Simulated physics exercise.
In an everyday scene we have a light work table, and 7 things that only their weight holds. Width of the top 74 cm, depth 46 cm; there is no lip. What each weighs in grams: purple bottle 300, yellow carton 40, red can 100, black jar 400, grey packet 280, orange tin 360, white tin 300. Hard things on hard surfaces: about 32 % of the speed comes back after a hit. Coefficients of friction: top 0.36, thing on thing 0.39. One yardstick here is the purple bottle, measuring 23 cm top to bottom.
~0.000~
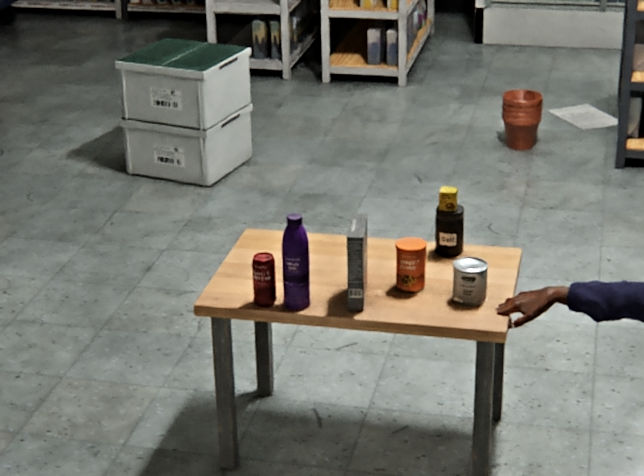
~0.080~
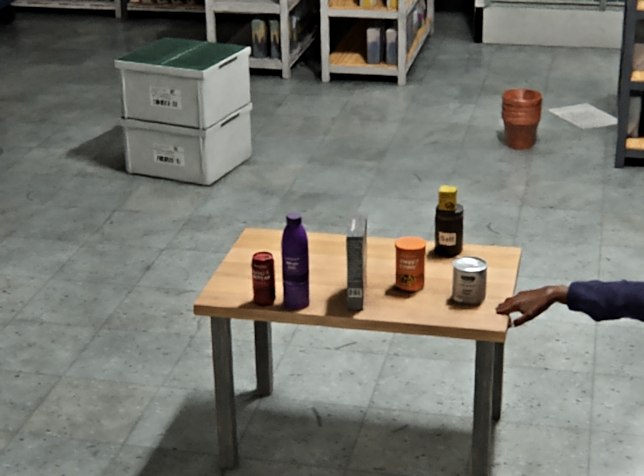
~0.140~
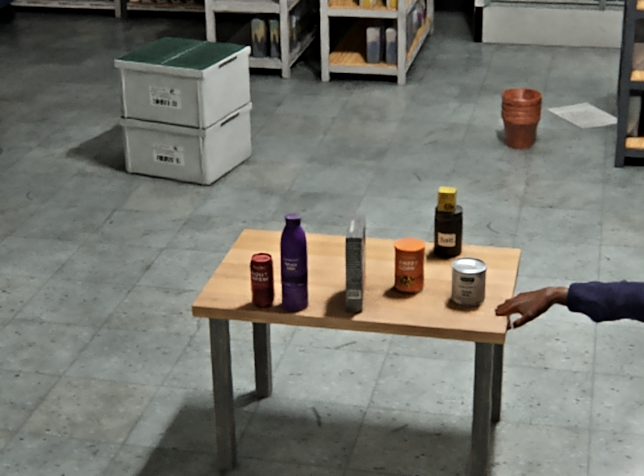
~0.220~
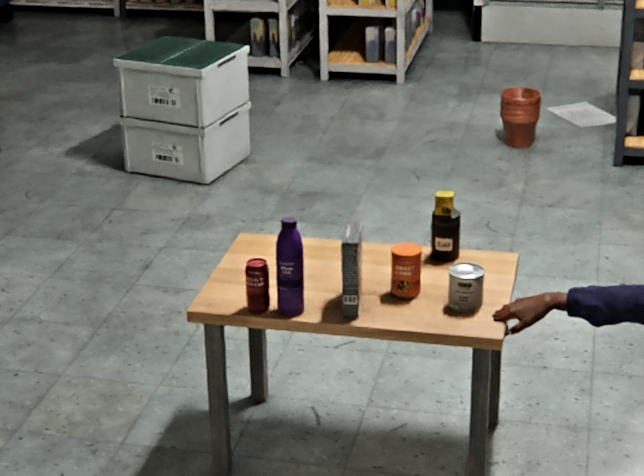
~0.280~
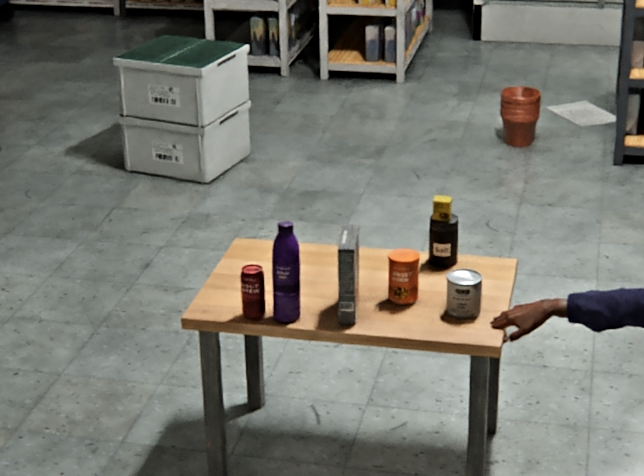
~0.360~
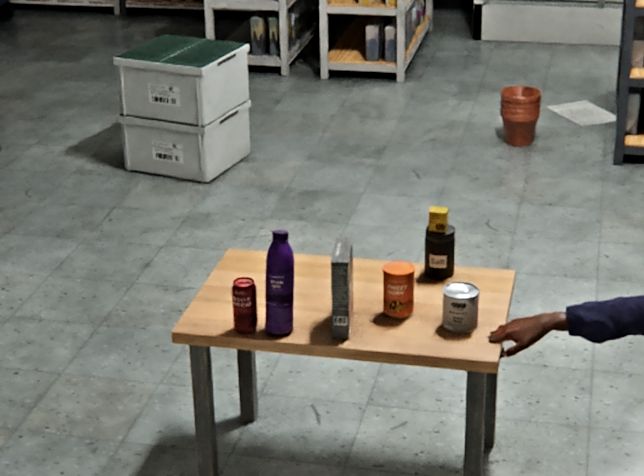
A light work table with containers on top slides forward and slightly left beside a hand.
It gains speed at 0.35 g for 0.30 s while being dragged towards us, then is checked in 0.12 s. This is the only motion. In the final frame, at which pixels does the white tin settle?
The white tin settles near (452, 339).
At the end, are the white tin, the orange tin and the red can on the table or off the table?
At the end the white tin remains on its base, the orange tin remains on its base and the red can leaves its base.
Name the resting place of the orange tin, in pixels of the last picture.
It finishes around (388, 320).
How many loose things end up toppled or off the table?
That gives 2.
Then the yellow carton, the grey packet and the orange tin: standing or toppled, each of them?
Well, the yellow carton holds steady, the grey packet holds steady, and the orange tin holds steady.
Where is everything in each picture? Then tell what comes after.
The first frame shows white tin (470, 282); purple bottle (296, 261).
The second frame shows red can (264, 279); black jar (449, 229).
The third frame shows table 1 cm from its start; grey packet (356, 263); orange tin (409, 266).
The fourth frame shows table 4 cm from its start; purple bottle (290, 266); yellow carton (444, 204).
The fifth frame shows table 8 cm from its start; purple bottle (286, 271) tilted 5°; red can (253, 292).
The sixth frame shows table 15 cm from its start; white tin (460, 307); grey packet (343, 287).
By 0.56 s, table 22 cm from its start; purple bottle and red can now off the table; white tin 7 cm from its spot near (453, 336); yellow carton 8 cm from its spot.
By 0.86 s, table 22 cm from its start; white tin 9 cm from its spot near (452, 339); yellow carton 10 cm from its spot; orange tin 9 cm from its spot.
When it is over (1.2 s), off the table, purple bottle and red can; not toppled but over 5 cm from the start, yellow carton, black jar, grey packet, orange tin and white tin. End places, in pixels of the last picture, white tin near (452, 339).
